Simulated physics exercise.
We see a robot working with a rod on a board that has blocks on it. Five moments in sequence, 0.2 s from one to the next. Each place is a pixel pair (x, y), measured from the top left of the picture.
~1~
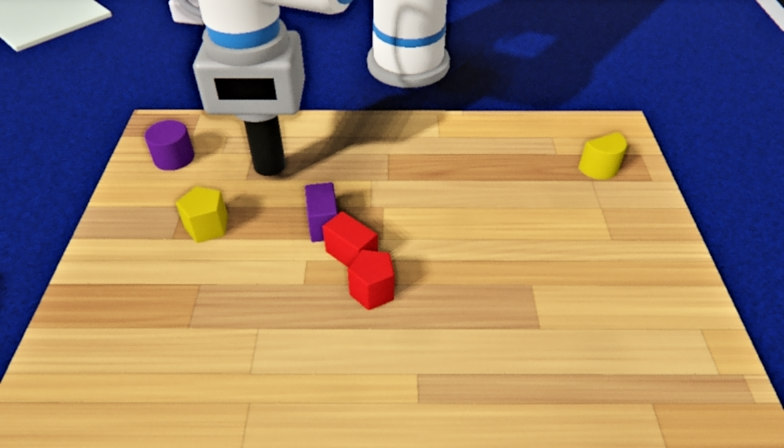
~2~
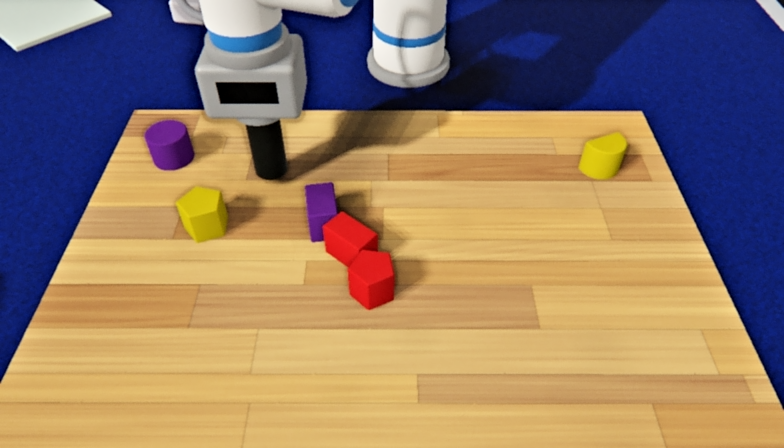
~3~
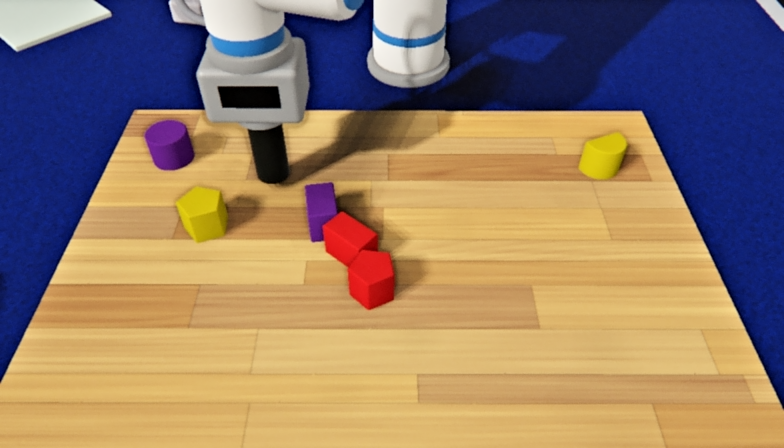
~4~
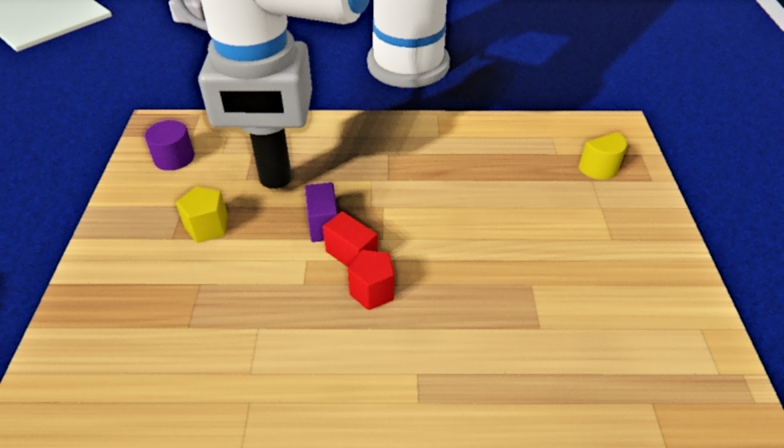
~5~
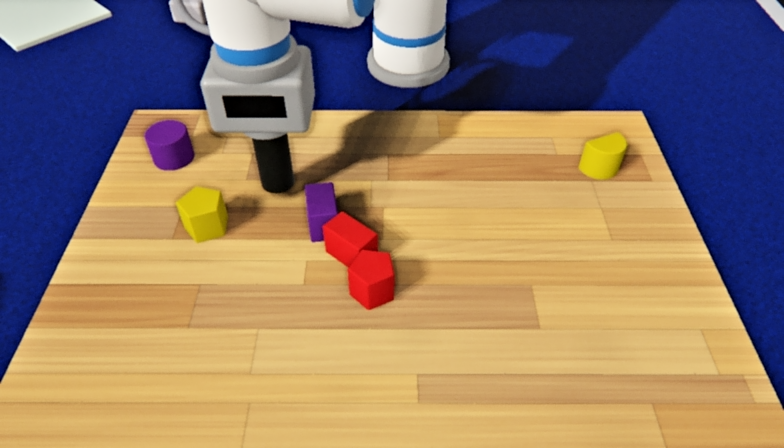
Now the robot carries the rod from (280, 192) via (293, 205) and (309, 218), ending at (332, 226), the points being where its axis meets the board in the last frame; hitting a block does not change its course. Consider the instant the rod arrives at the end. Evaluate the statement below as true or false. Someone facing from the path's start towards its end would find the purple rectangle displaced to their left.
The claim holds.
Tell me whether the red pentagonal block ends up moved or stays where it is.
It is moved off its spot.
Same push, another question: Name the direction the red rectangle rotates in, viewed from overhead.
Watching from overhead, you'd notice the red rectangle rotating clockwise.
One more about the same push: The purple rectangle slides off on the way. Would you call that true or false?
That statement is not accurate.
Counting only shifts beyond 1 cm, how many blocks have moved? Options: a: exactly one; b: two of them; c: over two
My answer is option c.
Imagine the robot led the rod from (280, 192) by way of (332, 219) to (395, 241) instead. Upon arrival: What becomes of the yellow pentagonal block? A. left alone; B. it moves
That would be A.
On the path given first. Halfway along, rod at (300, 204); purple rectangle at (332, 204); red rectangle at (358, 235), turned 15° clockwise; red pentagonal block at (375, 272).
At the end, rod at (331, 217); yellow pentagonal block unmoved; purple rectangle at (369, 213), turned 15° anticlockwise; red rectangle at (384, 251), turned 55° clockwise; red pentagonal block at (382, 288).
